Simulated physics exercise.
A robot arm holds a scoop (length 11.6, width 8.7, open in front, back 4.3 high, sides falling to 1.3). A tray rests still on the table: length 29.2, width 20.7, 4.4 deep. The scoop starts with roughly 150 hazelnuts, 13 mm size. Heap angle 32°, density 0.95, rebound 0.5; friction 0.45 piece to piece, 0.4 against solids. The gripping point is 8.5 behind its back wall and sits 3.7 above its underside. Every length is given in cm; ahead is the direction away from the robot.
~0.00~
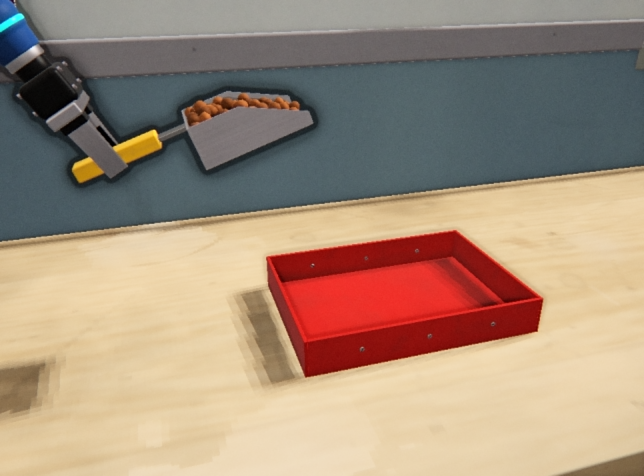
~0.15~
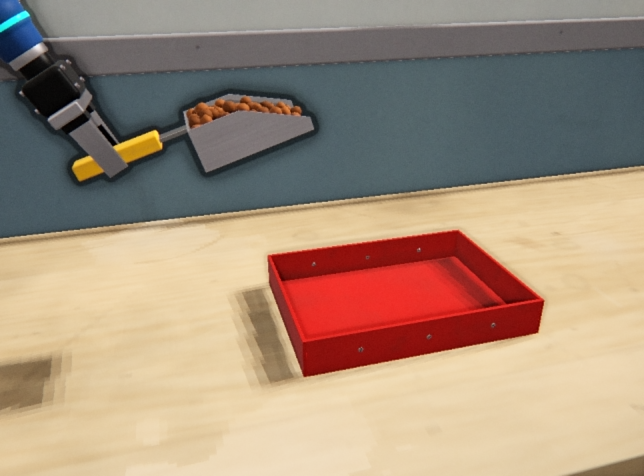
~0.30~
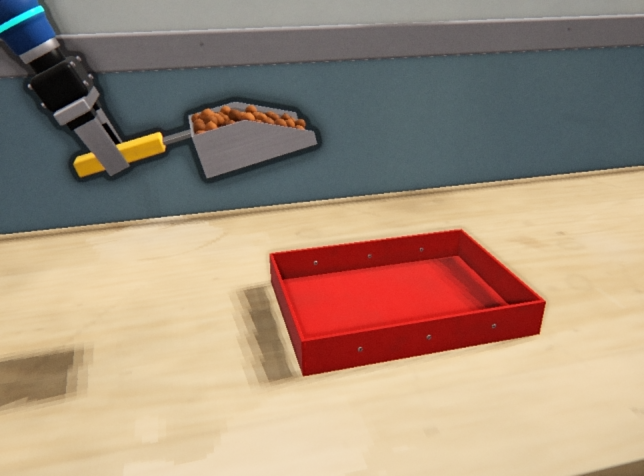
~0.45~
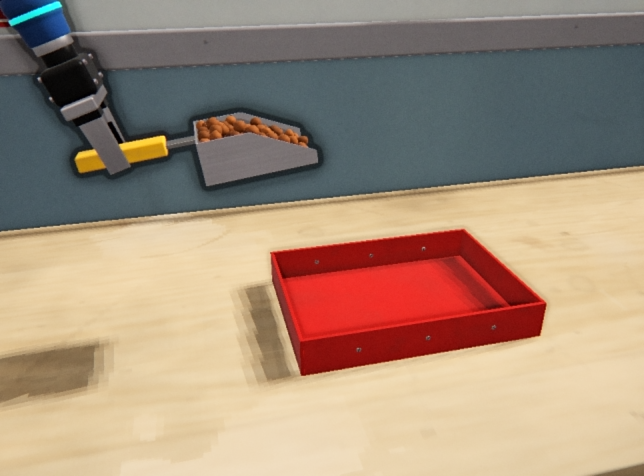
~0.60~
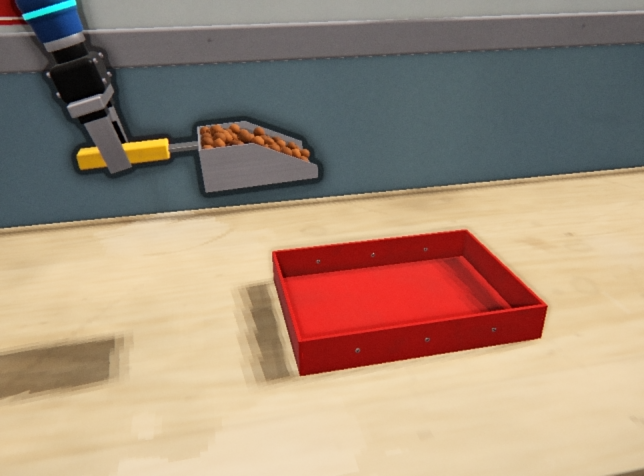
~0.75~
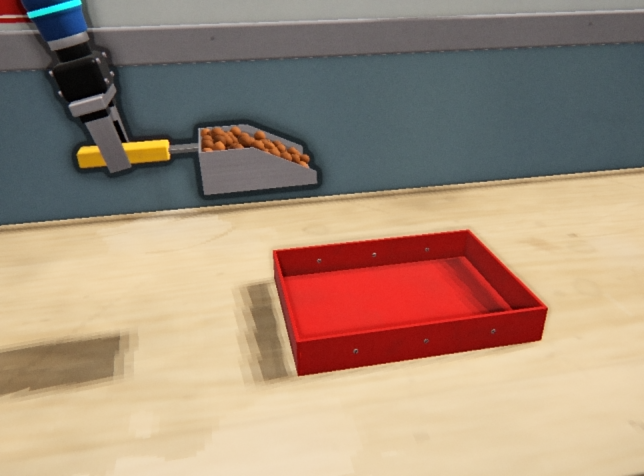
Above a pale wooden table, a robot arm held a gray scoop of hazelnuts by its yellow handle, slowly leveling it from a backward tilt and lowering it slightly, while a red tray sat still.
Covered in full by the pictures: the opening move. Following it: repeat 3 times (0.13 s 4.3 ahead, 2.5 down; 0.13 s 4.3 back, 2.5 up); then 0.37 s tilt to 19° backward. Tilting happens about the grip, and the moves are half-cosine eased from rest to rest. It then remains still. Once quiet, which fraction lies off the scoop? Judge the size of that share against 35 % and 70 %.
The share is from 35 to 70 %.
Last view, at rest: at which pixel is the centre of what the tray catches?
Estimated centre at around (376, 304).
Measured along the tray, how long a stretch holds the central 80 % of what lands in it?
It spans some 22 centimetres.
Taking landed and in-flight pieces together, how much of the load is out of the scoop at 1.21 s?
Share gone: Around 40 %.
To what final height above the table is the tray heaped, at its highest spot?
Close to 2.0 cm above the table.
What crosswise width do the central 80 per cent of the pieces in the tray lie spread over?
16 cm.
After 1.21 s, level, highest piece 23 above the table; 90 on the scoop, 43 in the tray, 15 in flight or on a rim.
After 1.67 s, tilted 7° backward, highest piece 24 above the table; 81 in the tray, 58 on the scoop, 9 in flight or on a rim.
After 2.10 s, tilted 19° backward, highest piece 28 above the table; 92 in the tray, 56 on the scoop.
After 3.15 s, tilted 19° backward, highest piece 28 above the table; 92 in the tray, 56 on the scoop.
In the end, 92 in the tray, 56 on the scoop. That is 62 % off the scoop.
